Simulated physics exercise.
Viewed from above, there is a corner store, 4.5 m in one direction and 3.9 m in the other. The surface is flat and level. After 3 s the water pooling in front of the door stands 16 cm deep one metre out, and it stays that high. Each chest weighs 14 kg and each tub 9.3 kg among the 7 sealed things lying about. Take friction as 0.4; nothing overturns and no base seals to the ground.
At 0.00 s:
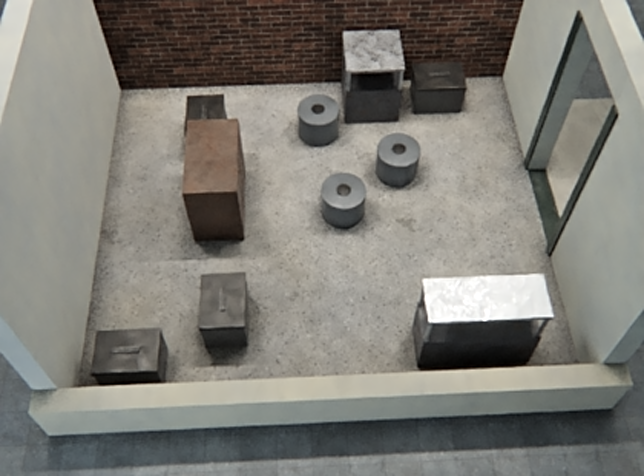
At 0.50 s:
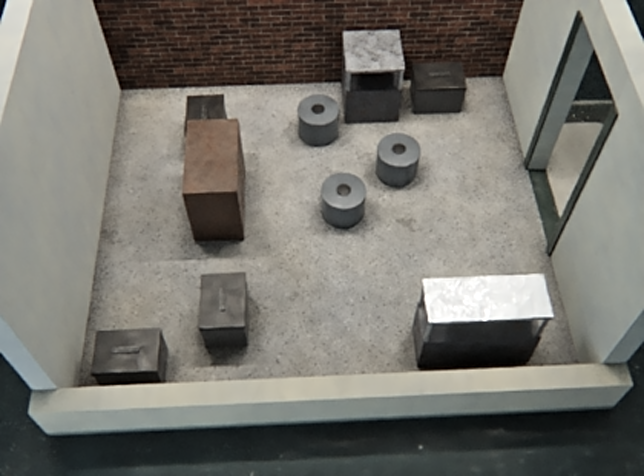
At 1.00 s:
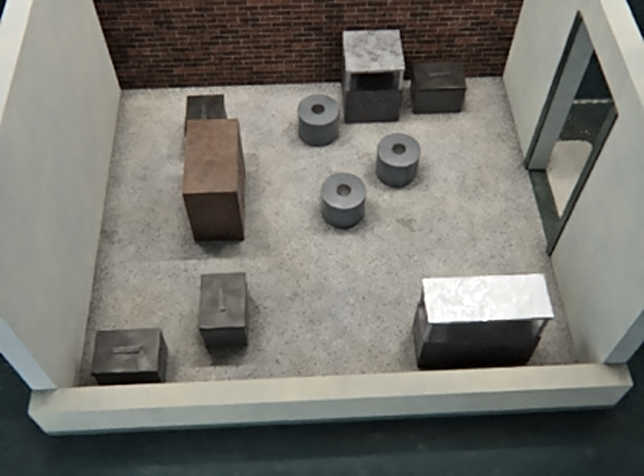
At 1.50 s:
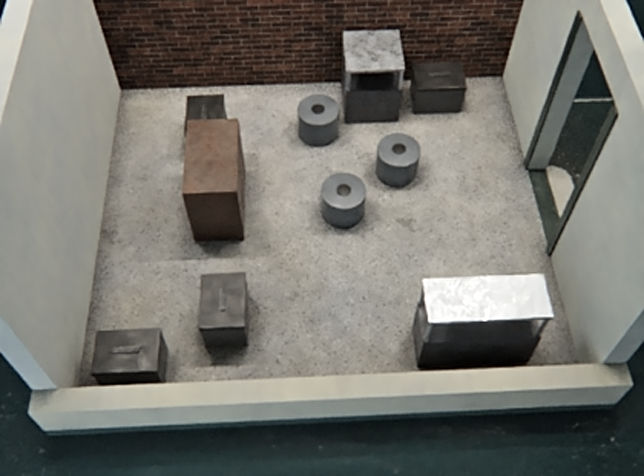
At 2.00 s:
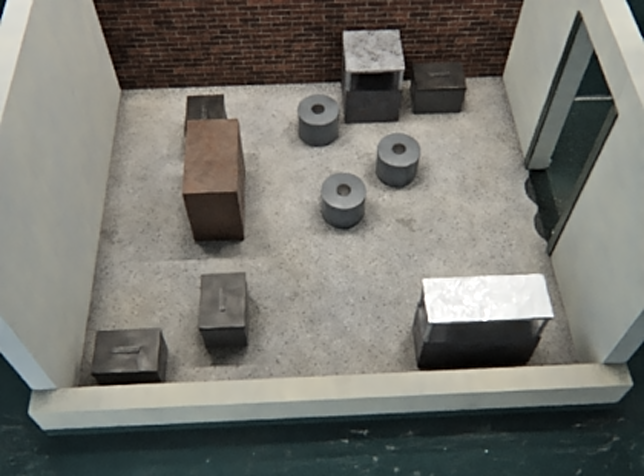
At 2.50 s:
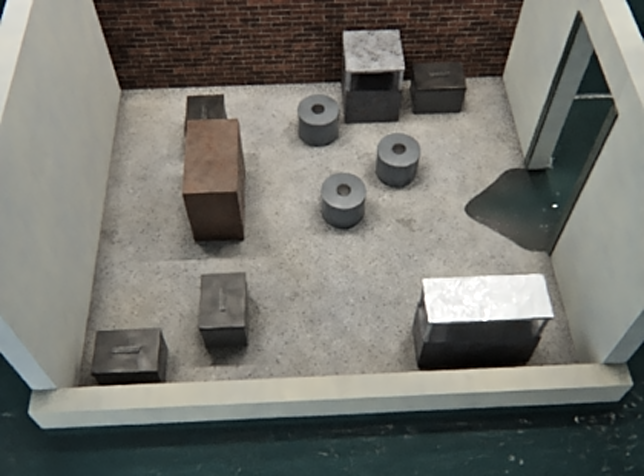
Dark water surrounding a small brick-backed store seen from above, then seeping through the right-hand doorway onto the pale floor, furniture staying still.
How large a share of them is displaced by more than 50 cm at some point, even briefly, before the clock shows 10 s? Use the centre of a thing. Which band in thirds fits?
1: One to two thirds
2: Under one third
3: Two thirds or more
Under one third (2).
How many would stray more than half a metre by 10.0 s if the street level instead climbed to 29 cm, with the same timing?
Result: 6.
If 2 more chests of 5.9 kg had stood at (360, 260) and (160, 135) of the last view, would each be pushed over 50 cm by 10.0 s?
Note: Item 1 exceeds the limit; item 2 stays inside the limit.
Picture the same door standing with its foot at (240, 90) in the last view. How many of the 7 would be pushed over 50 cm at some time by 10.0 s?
The answer would then be 1.
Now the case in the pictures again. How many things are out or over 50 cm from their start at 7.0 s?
The number by then is 2.
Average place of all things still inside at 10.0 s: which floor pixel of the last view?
I'd say about (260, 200) in the last view.
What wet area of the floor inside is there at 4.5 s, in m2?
6.0 m2.
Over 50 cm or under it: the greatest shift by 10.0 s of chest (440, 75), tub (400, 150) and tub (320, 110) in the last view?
In that order: Below the mark, above the mark, below the mark.
After 3.5 s 0 of 7 are over 50 cm from their spots; 0 afloat.
After 4.5 s 0 of 7 are over 50 cm from their spots; 0 afloat.
After 7.0 s 2 of 7 are over 50 cm from their spots; 0 afloat.
After 10.0 s 2 of 7 are over 50 cm from their spots, and 2 have been at some point; 2 afloat.
